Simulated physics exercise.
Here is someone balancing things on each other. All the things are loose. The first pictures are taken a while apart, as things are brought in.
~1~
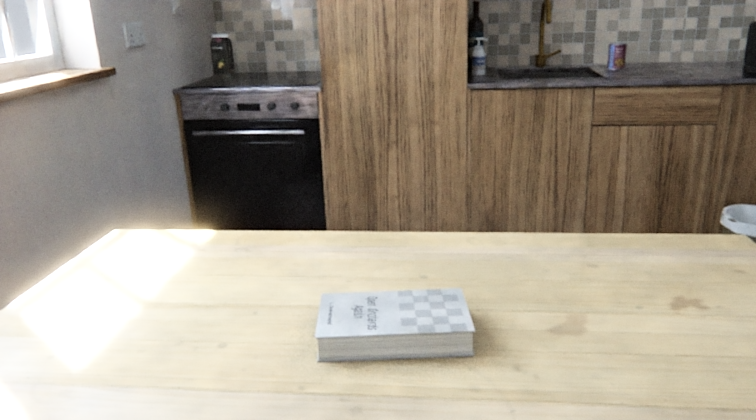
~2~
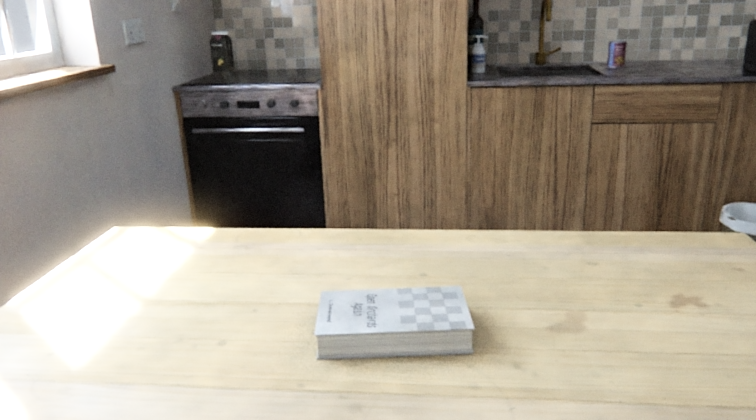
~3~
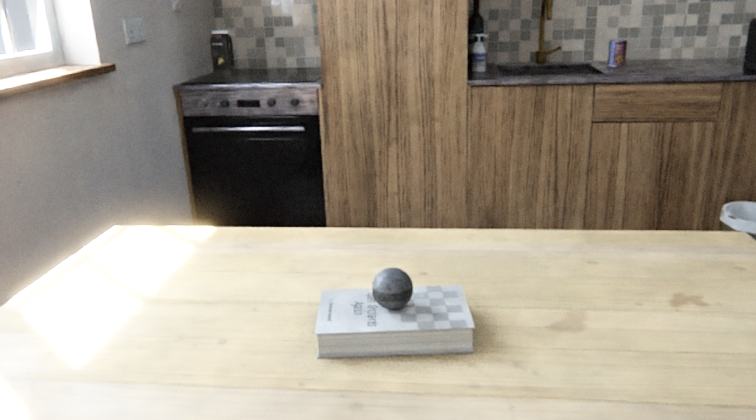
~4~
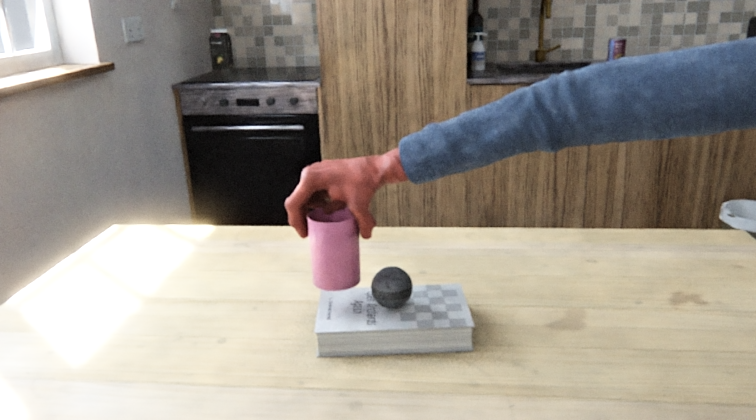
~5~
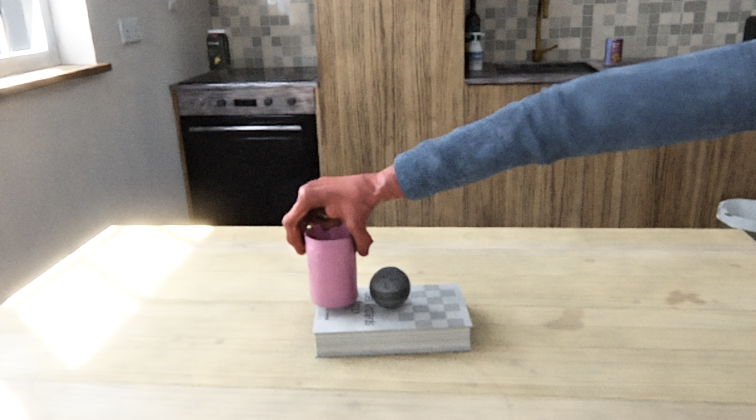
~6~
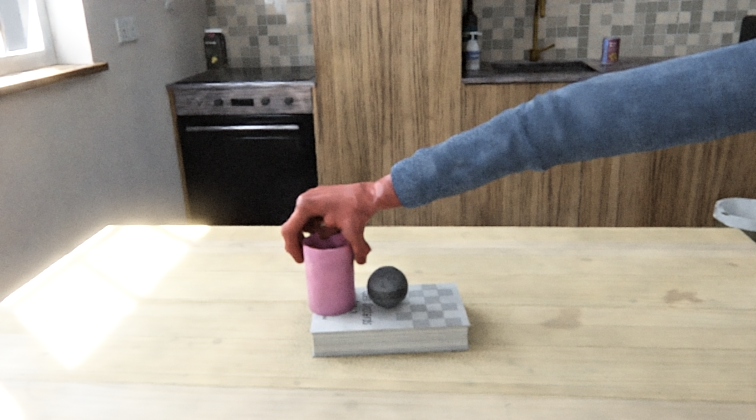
A hand lowers a pink cup onto a book, left of a grey ball.
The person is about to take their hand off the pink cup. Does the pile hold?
Outcome: The pile holds.
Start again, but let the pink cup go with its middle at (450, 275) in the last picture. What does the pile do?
Then it holds.
Then, 0.60 s after the last picture, nothing has stirred.
Then, 1.60 s after the last picture, pink cup resting near (330, 273).
At rest, all 3 in place. Seen from the same camera at the end, pink cup near (330, 273). The pile keeps its balance.
